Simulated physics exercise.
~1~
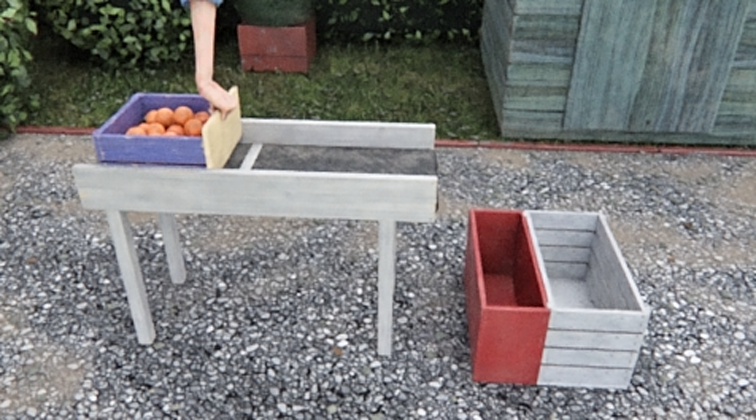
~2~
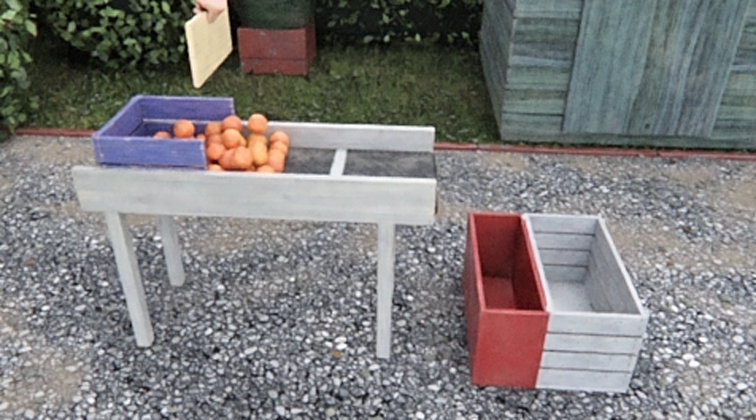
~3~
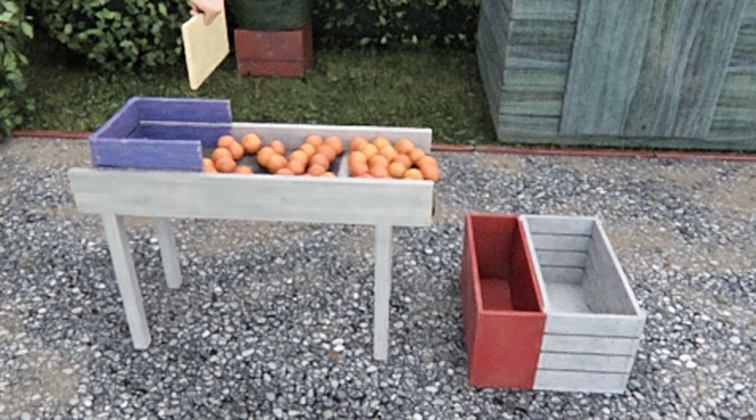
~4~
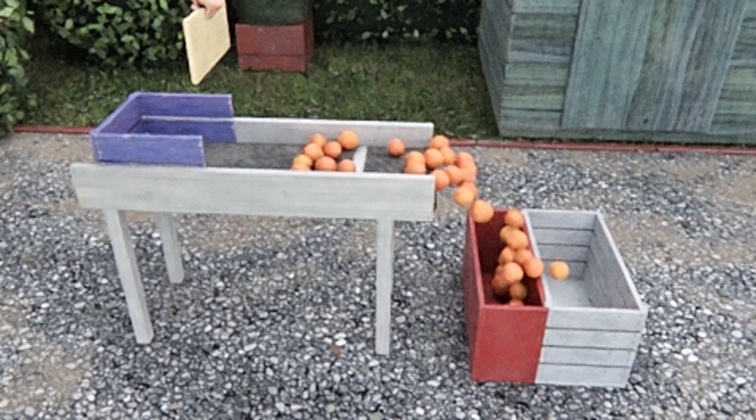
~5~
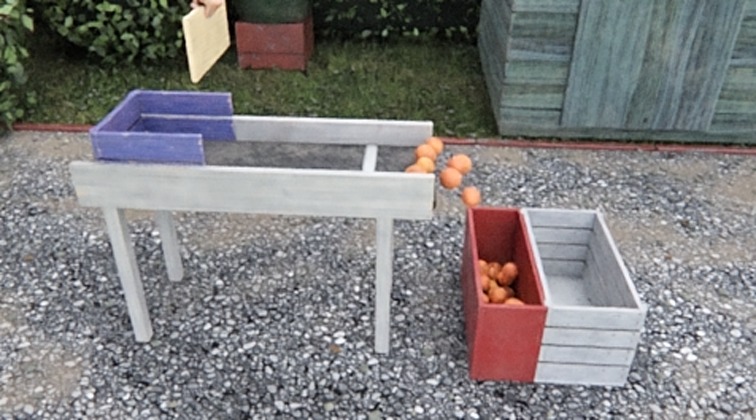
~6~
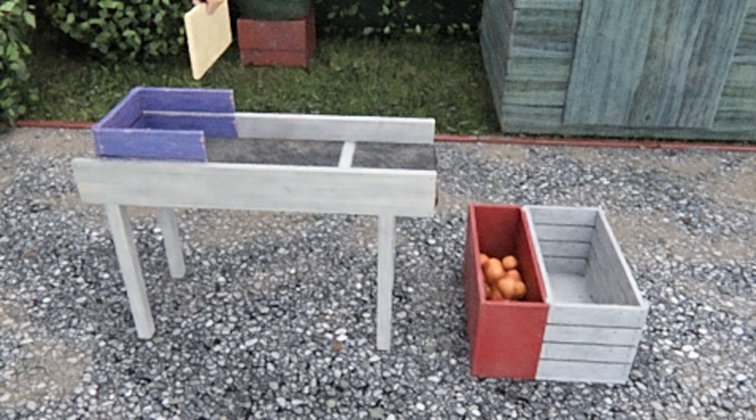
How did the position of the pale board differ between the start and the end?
At the start it stood upright against the open side of the blue pen, holding the oranges in. By the end it was held up in the air above the belt, clear of the pen.
